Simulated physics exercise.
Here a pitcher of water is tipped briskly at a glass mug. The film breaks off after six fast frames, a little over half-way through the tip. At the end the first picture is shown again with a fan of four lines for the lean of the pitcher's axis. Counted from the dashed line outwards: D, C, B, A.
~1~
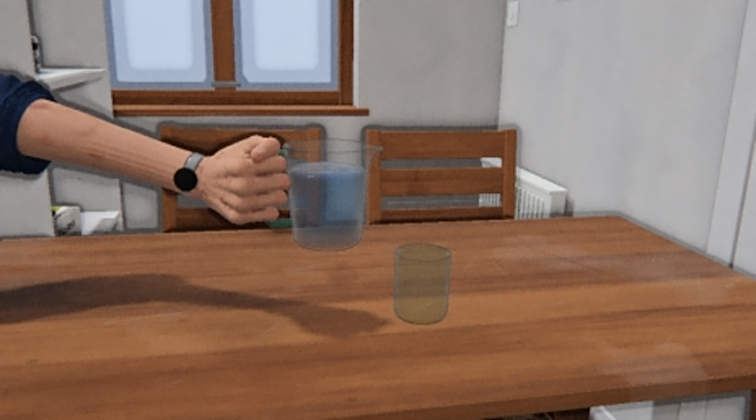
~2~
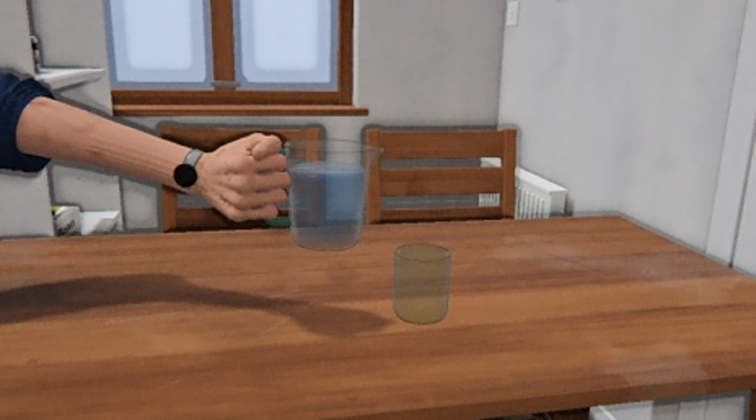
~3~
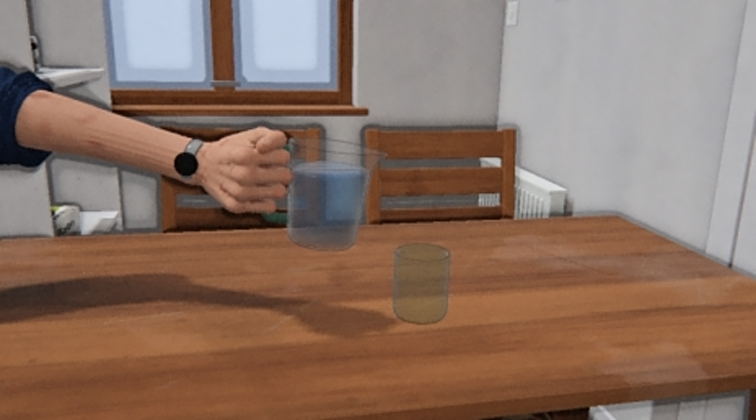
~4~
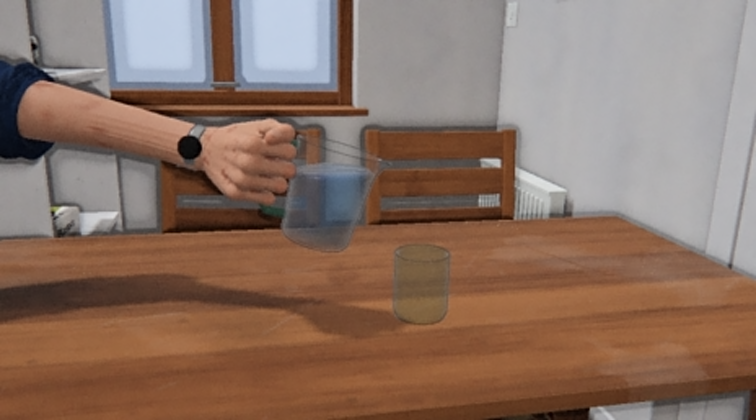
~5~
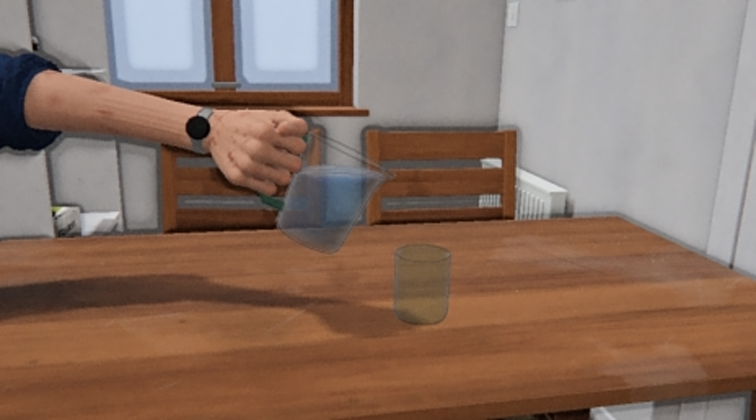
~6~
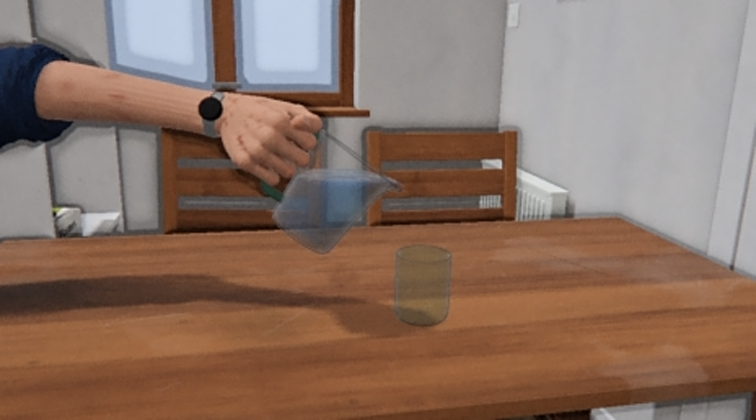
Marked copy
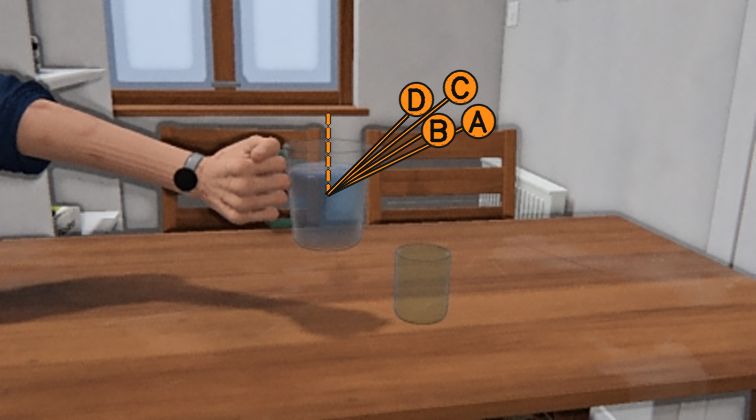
An arm in a dark blue sleeve, wearing a dark-faced watch, reaches in from the left over a brown wooden table, seen from across it in a pale-walled room. Its hand grips a clear pitcher of bluish water, left of a yellowish glass, with wooden chairs and a window behind. The hand tilts the pitcher rightward, slowly then faster, until water reaches its lip, while the camera stays still.
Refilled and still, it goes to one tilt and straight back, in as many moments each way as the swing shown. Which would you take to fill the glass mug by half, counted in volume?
It is C.
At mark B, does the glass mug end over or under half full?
Over half.
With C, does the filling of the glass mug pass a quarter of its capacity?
Yes, clearly.
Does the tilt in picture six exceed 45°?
No.
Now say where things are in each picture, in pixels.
The first frame shows upright, lip at (381, 147); rim of the glass mug round (423, 252); nothing has left yet.
The second frame shows upright, lip at (382, 149); nothing has left yet.
The third frame shows tipped about 7°, lip at (385, 154); nothing has left yet.
The fourth frame shows tipped about 16°, lip at (390, 163); nothing has left yet.
The fifth frame shows tipped about 26°, lip at (394, 175); nothing has left yet.
The sixth frame shows tipped about 36°, lip at (397, 188); water is over the lip, down to (397, 188).
On the marked copy, A at (463, 128); B at (421, 135); C at (447, 98); D at (407, 115).
If A is chosen, the glass mug ends with about 90 % of what it can hold; 4 % of the water is spilt.
If B is chosen, the glass mug ends with about 72 % of what it can hold.
If C is chosen, the glass mug ends with about 51 % of what it can hold.
If D is chosen, the glass mug ends with about 33 % of what it can hold.
